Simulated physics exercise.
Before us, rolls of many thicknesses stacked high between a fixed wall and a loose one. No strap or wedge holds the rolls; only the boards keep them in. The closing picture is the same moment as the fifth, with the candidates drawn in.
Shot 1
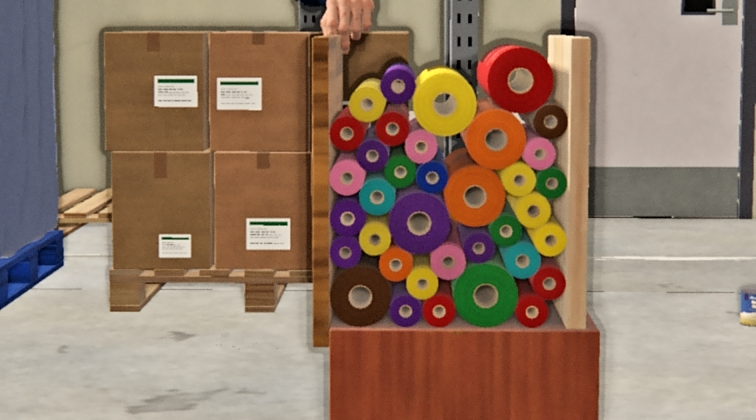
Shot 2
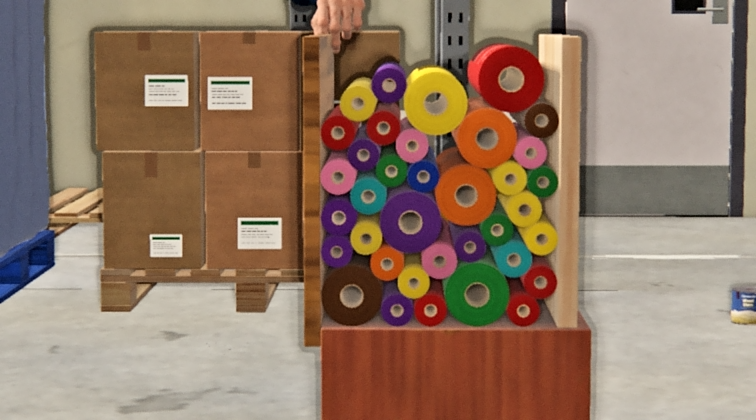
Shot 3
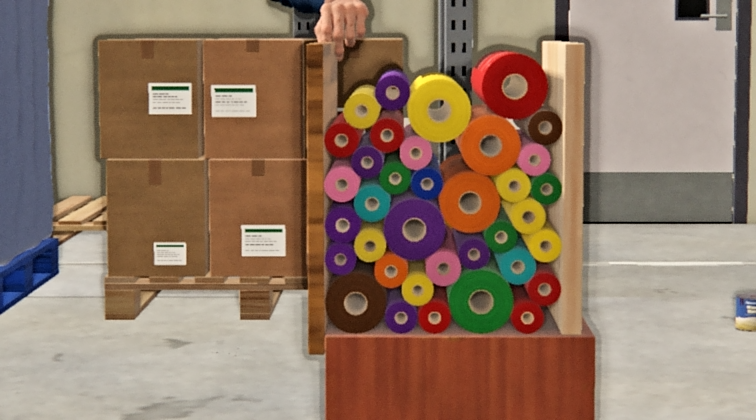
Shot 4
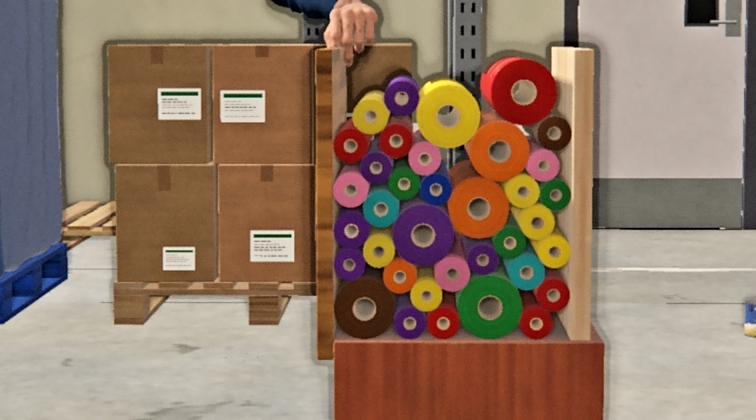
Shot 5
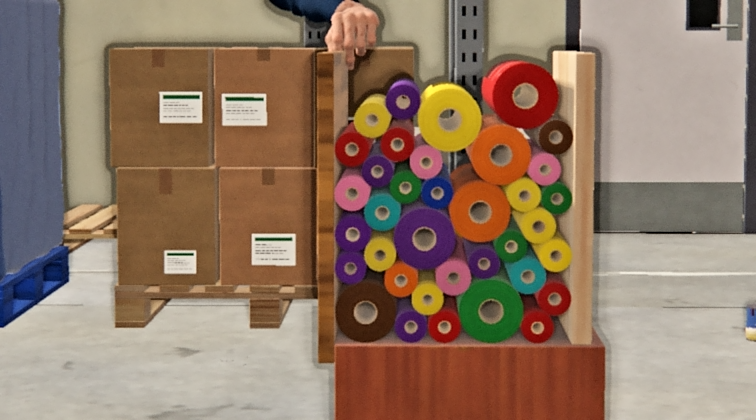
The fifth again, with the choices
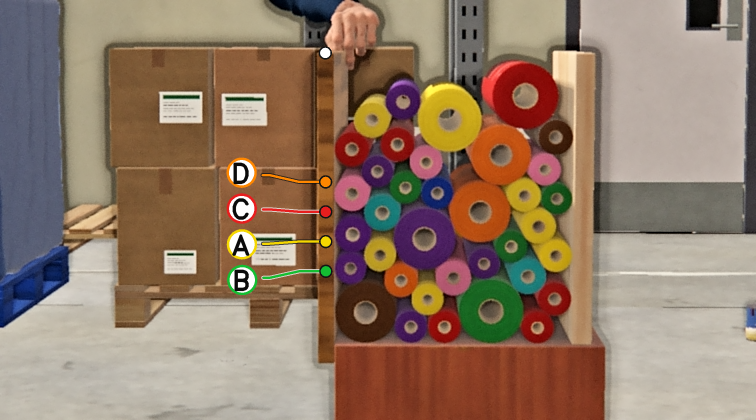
A hand rests on the left side board of a stack of colourful rolls, which stay still as the view shifts slightly.
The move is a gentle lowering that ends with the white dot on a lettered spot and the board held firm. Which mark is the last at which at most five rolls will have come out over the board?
Down to C.
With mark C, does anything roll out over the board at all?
Yes, at C.
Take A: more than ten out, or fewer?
Fewer than ten.
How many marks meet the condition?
Two of the four.
On the marked copy, A at (326, 242); B at (326, 271); C at (326, 212); D at (326, 182); the white dot at (326, 53).
With C. Early on, top of the board (334, 127).
Further on, top of the board (334, 208).
At the end, top of the board (334, 211), three out over the board.
As for the rest, A six out over the board; B more than five out over the board; D two out over the board.
